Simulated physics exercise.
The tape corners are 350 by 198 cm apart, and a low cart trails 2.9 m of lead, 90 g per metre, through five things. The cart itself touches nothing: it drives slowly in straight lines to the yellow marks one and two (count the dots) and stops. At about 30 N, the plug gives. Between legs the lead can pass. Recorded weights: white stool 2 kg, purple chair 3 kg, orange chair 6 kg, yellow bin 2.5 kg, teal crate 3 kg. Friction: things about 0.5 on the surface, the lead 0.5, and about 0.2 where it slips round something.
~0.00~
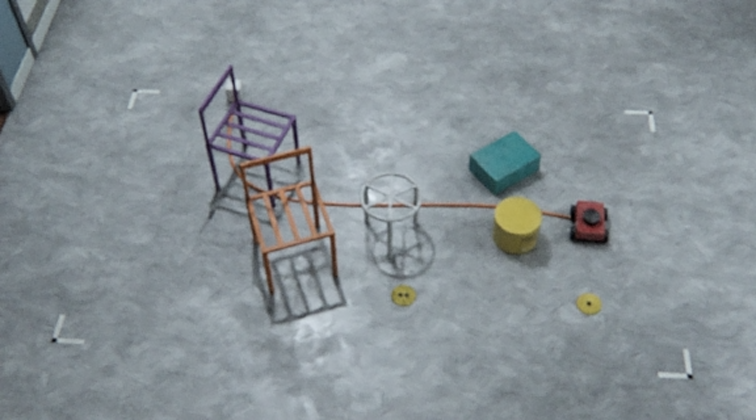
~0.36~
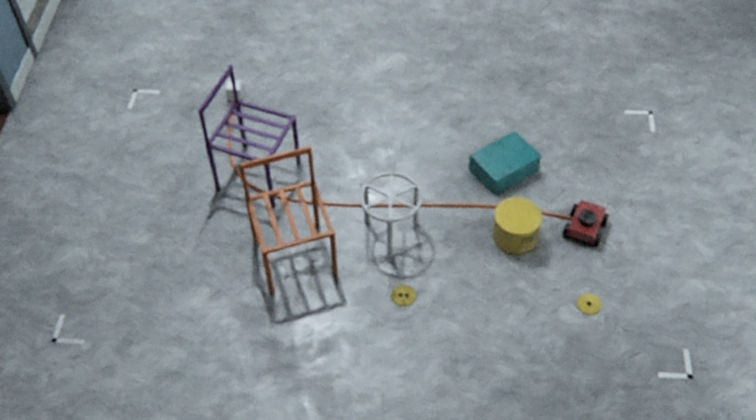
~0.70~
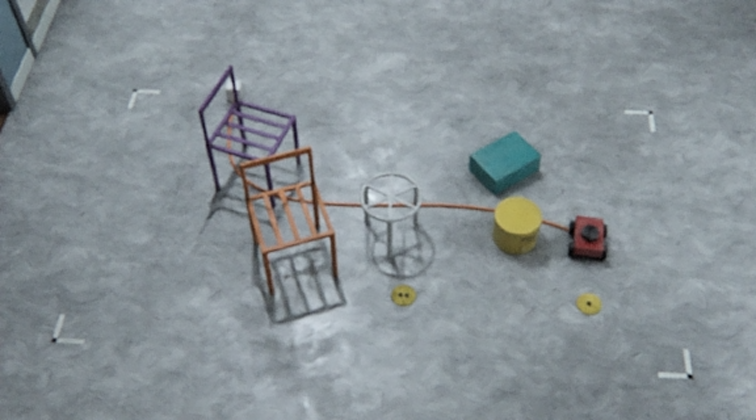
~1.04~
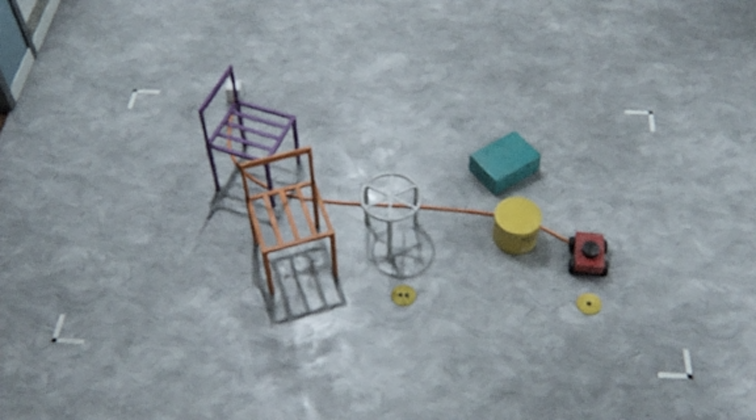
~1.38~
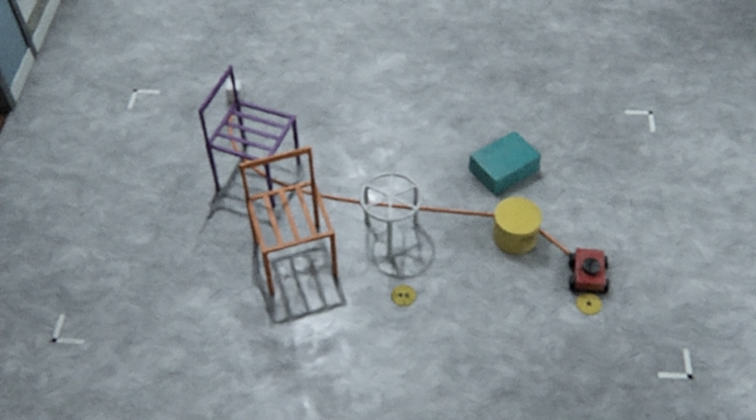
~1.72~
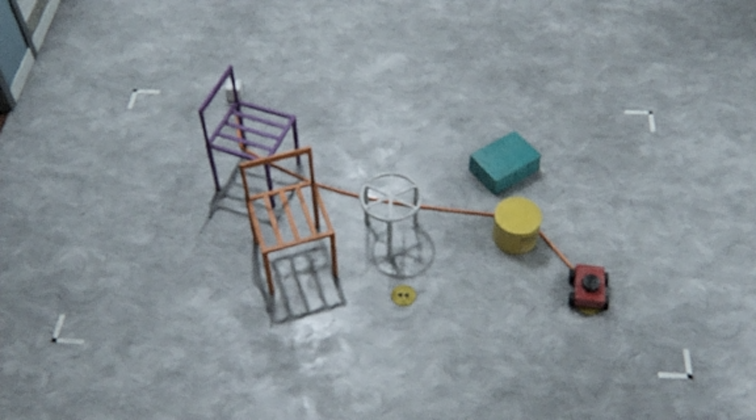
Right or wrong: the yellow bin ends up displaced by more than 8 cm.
Right.
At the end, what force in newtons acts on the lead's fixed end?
The pull at the fixed end comes to around 4 N.
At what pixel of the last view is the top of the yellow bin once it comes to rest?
Around (478, 224).
After 2.6 s, cart at (554, 300), 2 N at the fixed end; nothing else has moved.
After 3.5 s, cart at (502, 293), 5 N at the fixed end; nothing else has moved.
After 4.4 s, cart at (449, 293), 5 N at the fixed end; yellow bin 14 cm off its start at (497, 221).
After 5.3 s, cart at (409, 292), 4 N at the fixed end; yellow bin 25 cm off its start.
After 5.7 s, cart at (409, 292), 4 N at the fixed end; yellow bin 25 cm off its start at (478, 224).
